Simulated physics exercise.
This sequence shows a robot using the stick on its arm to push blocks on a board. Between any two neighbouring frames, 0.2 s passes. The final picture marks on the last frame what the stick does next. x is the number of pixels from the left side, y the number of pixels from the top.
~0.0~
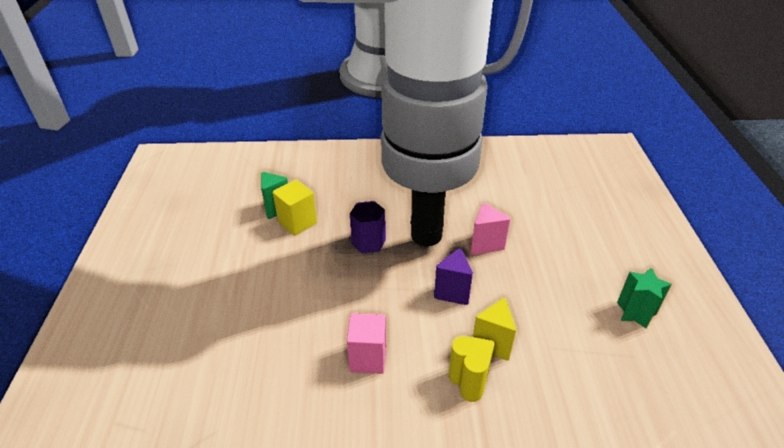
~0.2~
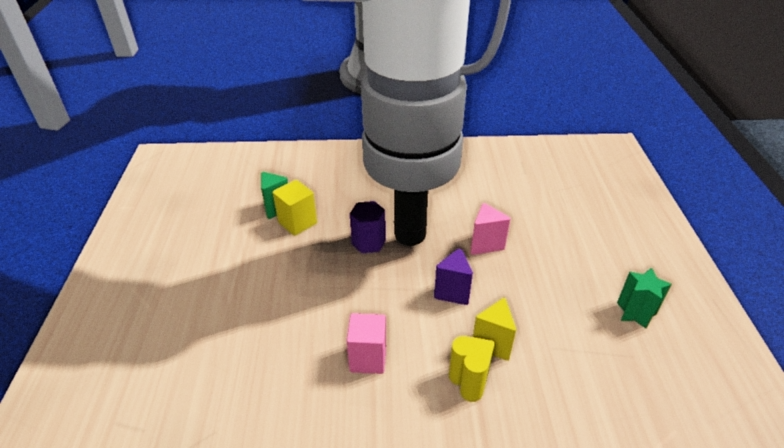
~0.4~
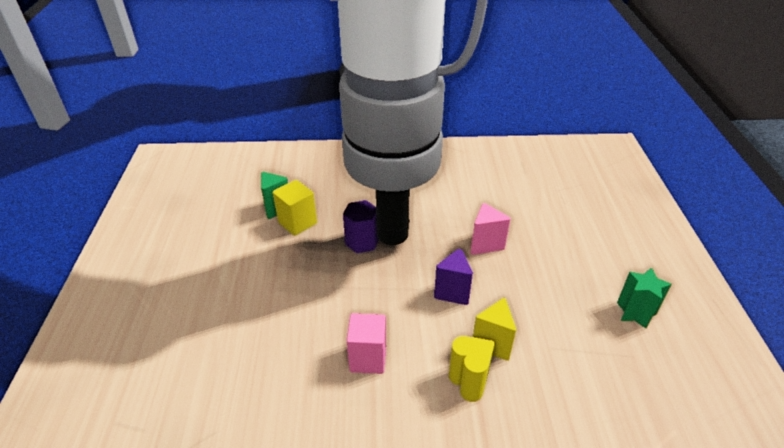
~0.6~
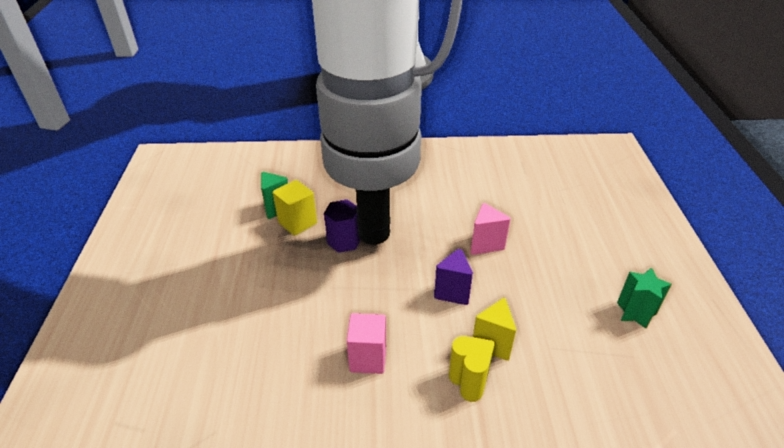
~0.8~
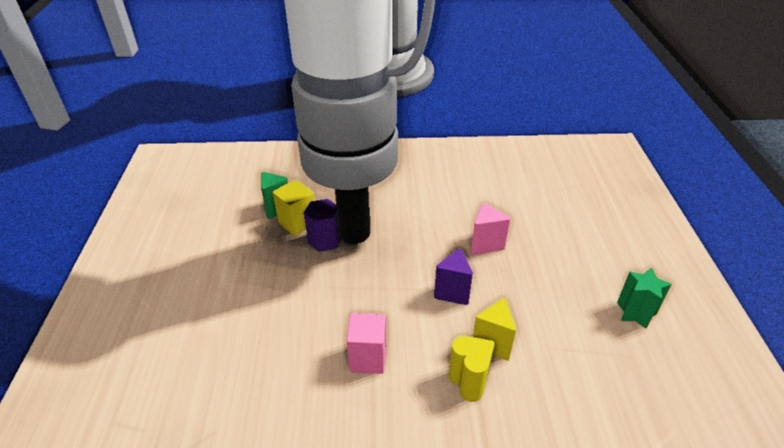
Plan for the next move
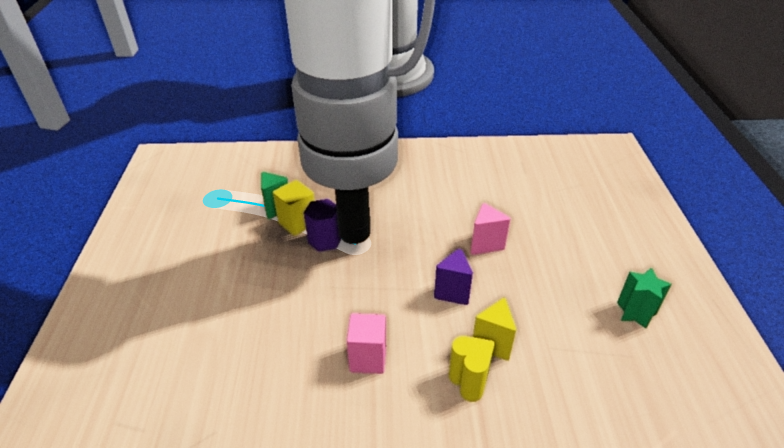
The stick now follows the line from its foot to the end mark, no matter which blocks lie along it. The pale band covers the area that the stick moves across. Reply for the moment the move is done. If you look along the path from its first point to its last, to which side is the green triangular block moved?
It will end up to the right.
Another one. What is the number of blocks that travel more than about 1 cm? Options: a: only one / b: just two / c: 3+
c - 3+.
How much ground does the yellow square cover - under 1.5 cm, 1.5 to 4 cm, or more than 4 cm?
The answer will be the long band, over 4 cm.
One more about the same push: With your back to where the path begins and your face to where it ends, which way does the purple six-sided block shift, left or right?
My prediction: Leftwards.
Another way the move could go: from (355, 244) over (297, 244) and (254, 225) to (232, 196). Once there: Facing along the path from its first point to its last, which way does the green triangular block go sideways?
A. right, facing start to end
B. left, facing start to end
A - right, facing start to end.
The line goes from (355, 244) through (311, 223) and (266, 206) to (218, 199).
On the path given first. One third of the way, stick at (309, 214); green triangular block at (264, 175), turned 20° clockwise; yellow square at (273, 188), turned 25° clockwise; purple six-sided block at (282, 208), turned 55° anticlockwise.
Two thirds of the way, stick at (264, 197); green triangular block at (249, 164); yellow square at (235, 190); purple six-sided block at (280, 208), turned 65° anticlockwise.
At the end, stick at (215, 189); green triangular block at (235, 156), turned 45° clockwise; yellow square at (229, 192), turned 30° anticlockwise; purple six-sided block at (280, 208), turned 65° anticlockwise.
